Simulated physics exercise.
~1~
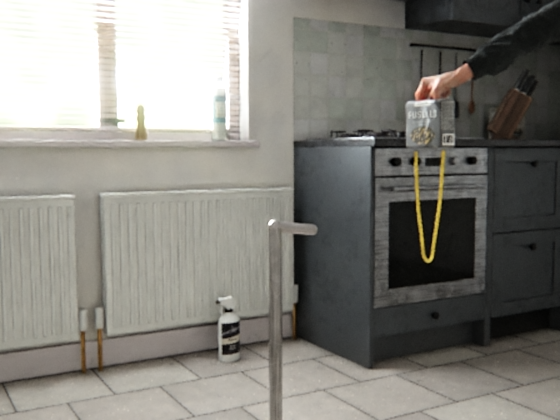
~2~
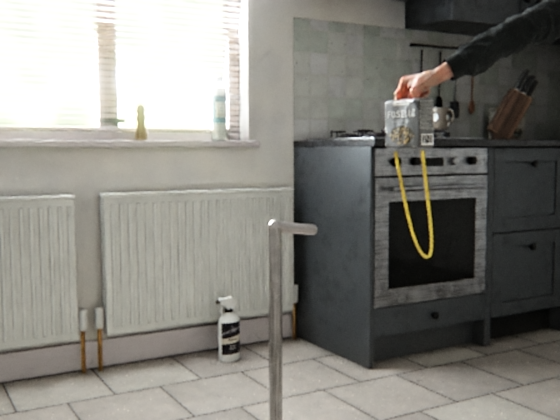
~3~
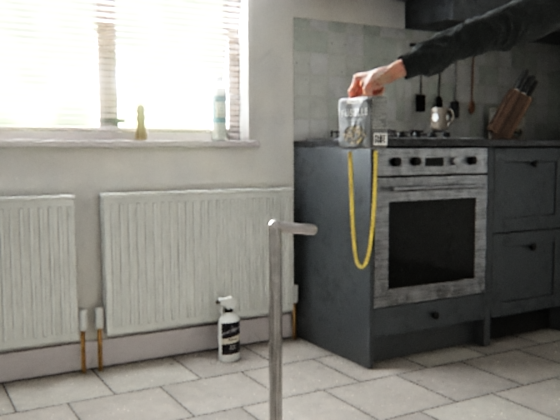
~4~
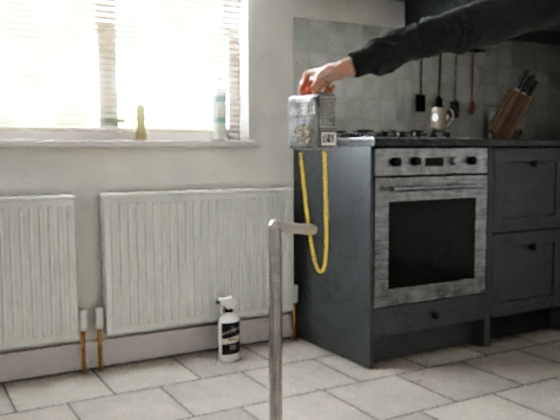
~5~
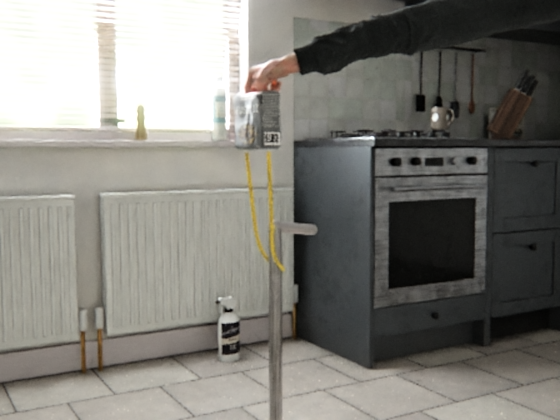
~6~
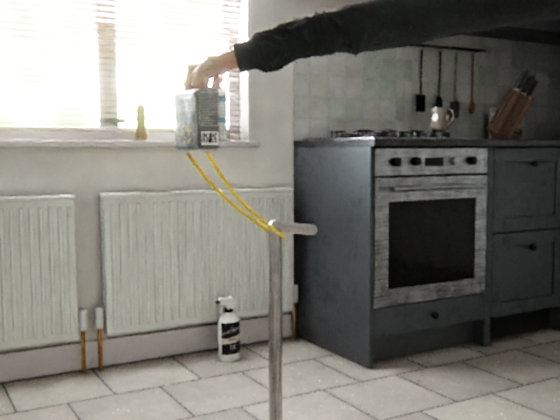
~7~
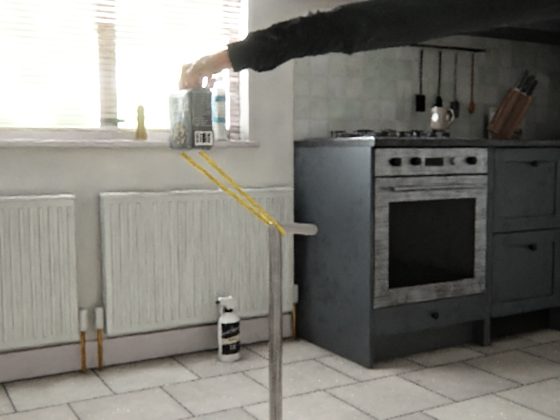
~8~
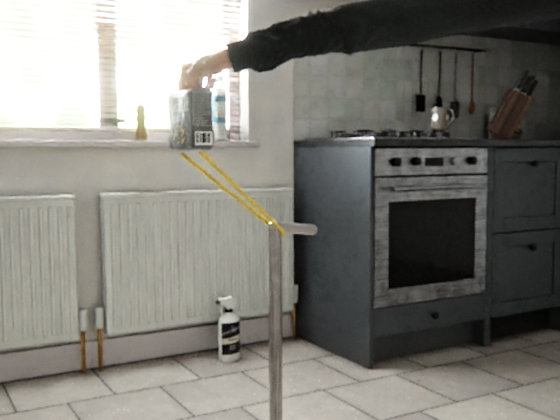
At the start, a hand reaching in from the right holds a small grey pouch above an oven in a kitchen, with a loop of yellow cord dangling beneath it. The hand carries the pouch steadily left, past the edge of the counter and toward a metal post with a short arm at its top. The pouch passes over the post while the hanging loop meets it. As the hand continues left, the cord catches and stretches out at a slant. Finally the loop is pulled tight round the post, and the hand stops, still holding the snagged pouch upright in front of the window.
